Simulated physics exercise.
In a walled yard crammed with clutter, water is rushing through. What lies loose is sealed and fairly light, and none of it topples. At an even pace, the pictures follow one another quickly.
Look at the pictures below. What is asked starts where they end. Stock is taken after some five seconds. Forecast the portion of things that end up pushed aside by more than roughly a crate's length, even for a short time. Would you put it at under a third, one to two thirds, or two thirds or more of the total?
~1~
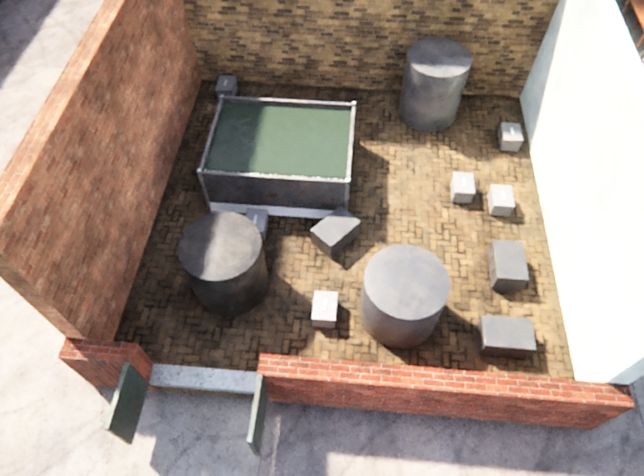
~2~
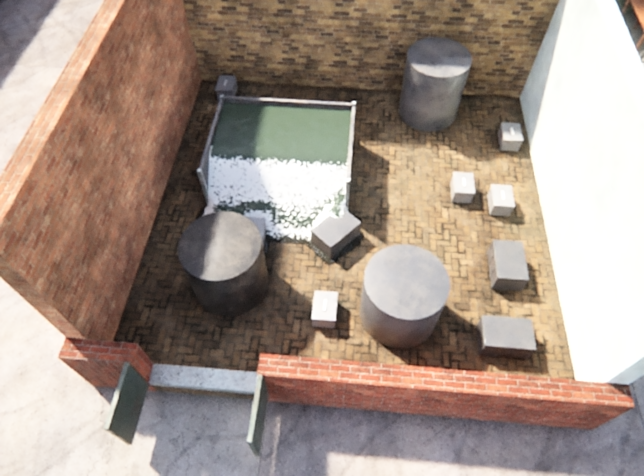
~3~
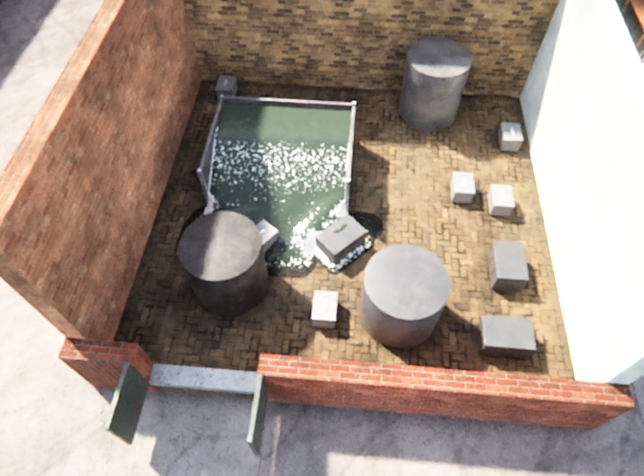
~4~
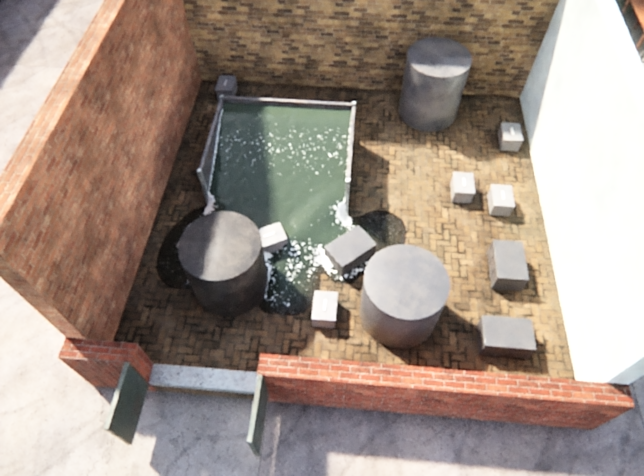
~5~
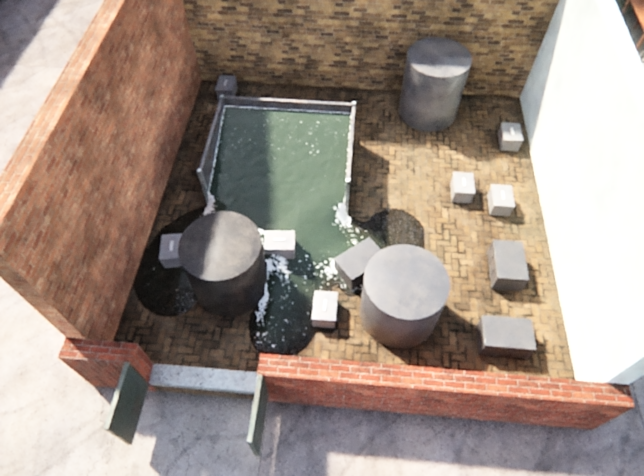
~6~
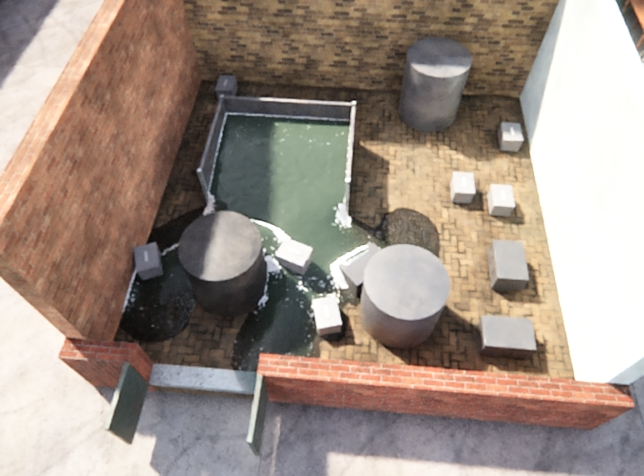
It reaches two thirds.
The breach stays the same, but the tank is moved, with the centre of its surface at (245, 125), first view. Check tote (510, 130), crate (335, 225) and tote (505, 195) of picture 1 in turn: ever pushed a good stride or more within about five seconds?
Not far, Far enough, Far enough.
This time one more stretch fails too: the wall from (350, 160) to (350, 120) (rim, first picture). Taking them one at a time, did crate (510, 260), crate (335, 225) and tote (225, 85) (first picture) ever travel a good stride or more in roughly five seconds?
Taking them in order, covered the distance, short of it, short of it.
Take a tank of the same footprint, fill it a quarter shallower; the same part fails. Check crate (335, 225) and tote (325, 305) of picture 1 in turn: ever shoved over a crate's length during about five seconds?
Over that mark, over that mark.
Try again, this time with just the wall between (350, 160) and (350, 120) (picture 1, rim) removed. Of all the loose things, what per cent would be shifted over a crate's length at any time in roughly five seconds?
Near 50 in a hundred.
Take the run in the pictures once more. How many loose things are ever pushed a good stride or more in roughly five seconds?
8 in all.
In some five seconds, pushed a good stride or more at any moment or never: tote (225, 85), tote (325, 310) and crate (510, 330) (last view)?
First displaced that much, second displaced that much, third under that distance.
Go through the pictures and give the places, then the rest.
A tote is out of sight; a tote at (255, 220) rests on the ground; 0 of 10 have shifted, in the first frame.
A tote is out of sight; a tote at (253, 229), on the bottom, close to its start; 2 of 10 have shifted, in the second frame.
A tote is out of sight; a tote at (261, 234), on the bottom, close to its start; 3 of 10 have shifted, in the third frame.
A tote is out of sight; a tote at (270, 235) floats, a stride from its start; 3 of 10 have shifted, in the fourth frame.
A tote at (172, 246) floats, a stride from its start; a tote at (280, 240) floats, a stride from its start; 3 of 10 have shifted, in the fifth frame.
A tote at (146, 257), afloat, a stride from its start; a tote at (294, 252), afloat, a stride from its start; 4 of 10 have shifted, in the sixth frame.
A moment on, 4 of 10 are well off their spots; 3 afloat.
Next, 4 of 10 are well off their spots; 3 afloat.
Later, 6 of 10 are well off their spots; 5 afloat.
In the end, 8 of 10 are well off their spots, and 8 have been at some point; 6 afloat.
